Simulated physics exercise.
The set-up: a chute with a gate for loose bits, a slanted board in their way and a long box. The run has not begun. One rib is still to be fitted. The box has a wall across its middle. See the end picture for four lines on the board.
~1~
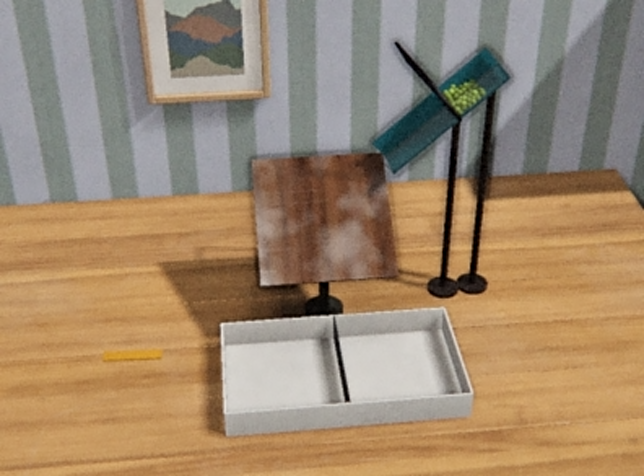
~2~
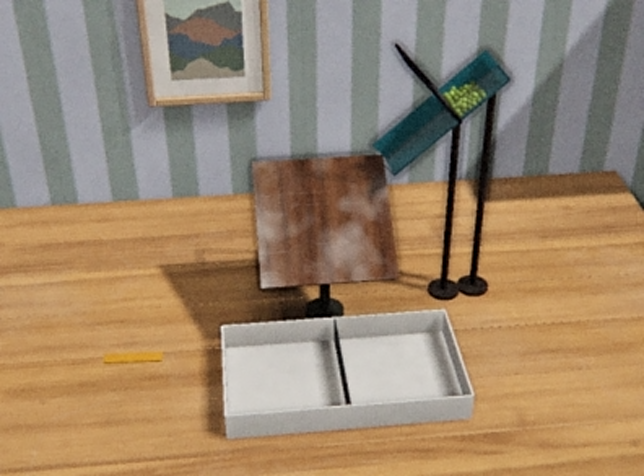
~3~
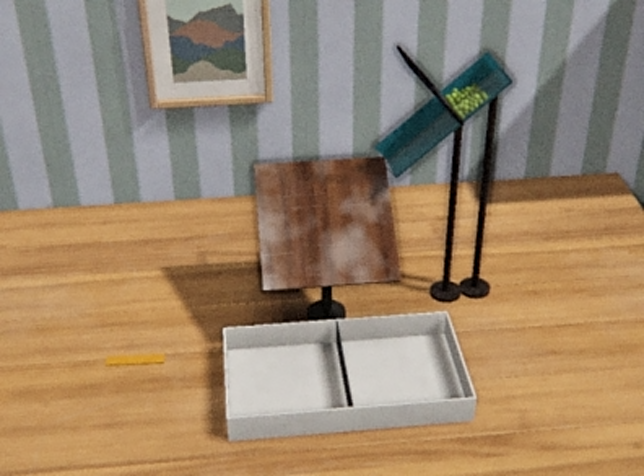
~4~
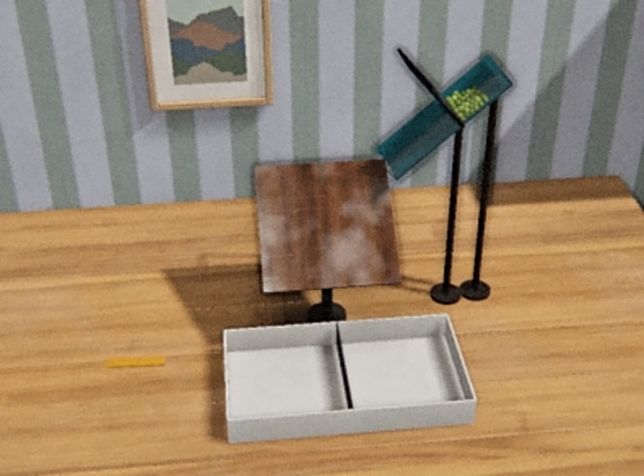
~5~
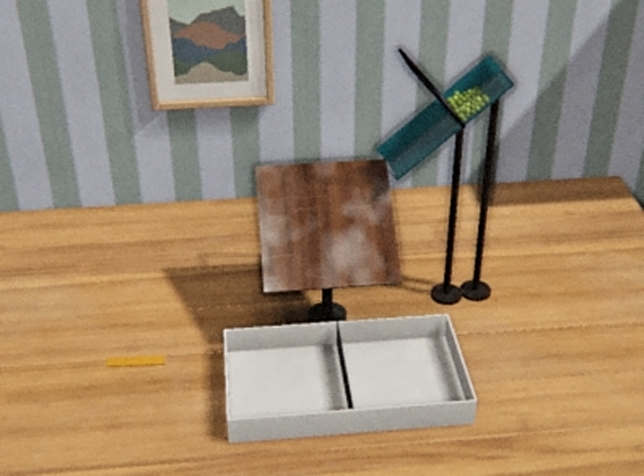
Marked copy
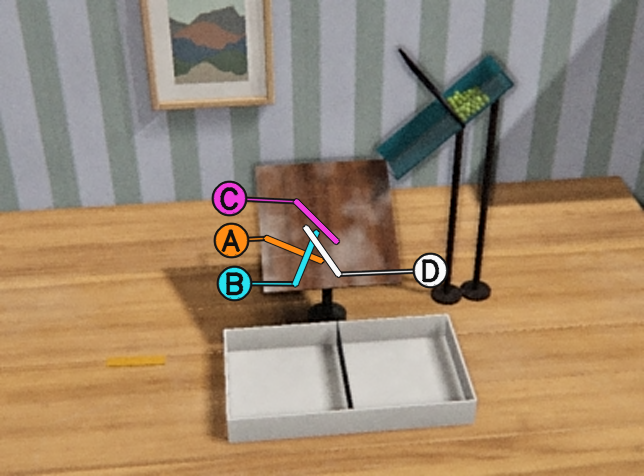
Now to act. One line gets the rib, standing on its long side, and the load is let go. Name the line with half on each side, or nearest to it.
A works best here.
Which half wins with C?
Right.
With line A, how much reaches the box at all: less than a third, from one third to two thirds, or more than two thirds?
More than two thirds.
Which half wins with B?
More lands on the left.
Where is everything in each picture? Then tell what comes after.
The first picture shows load behind the gate near (461, 99), dried peas; lip of the chute near (389, 165), sloping fairly steeply.
The second picture shows middle of the board near (324, 219), tilted fairly steeply; middle of its low edge near (331, 283); of its high edge near (318, 158).
The third picture shows front corners of the box near (228, 418) and (476, 398); front end of its middle wall near (353, 408); gate still shut near (440, 96).
The fourth picture shows middle of the load near (463, 105); lip near (392, 171).
The fifth picture shows middle of the load near (464, 105); lip near (393, 171).
On the marked copy, line A from (266, 238) to (320, 260); line B from (316, 232) to (295, 283); line C from (296, 201) to (336, 241); line D from (306, 228) to (338, 274).
With A, of what is caught, close to two thirds in the left half, close to a third in the right.
With B, of what is caught, the bulk in the left half, a small share in the right.
With C, of what is caught, close to a quarter in the left half, the bulk in the right.
With D, of what is caught, a small share in the left half, the bulk in the right.
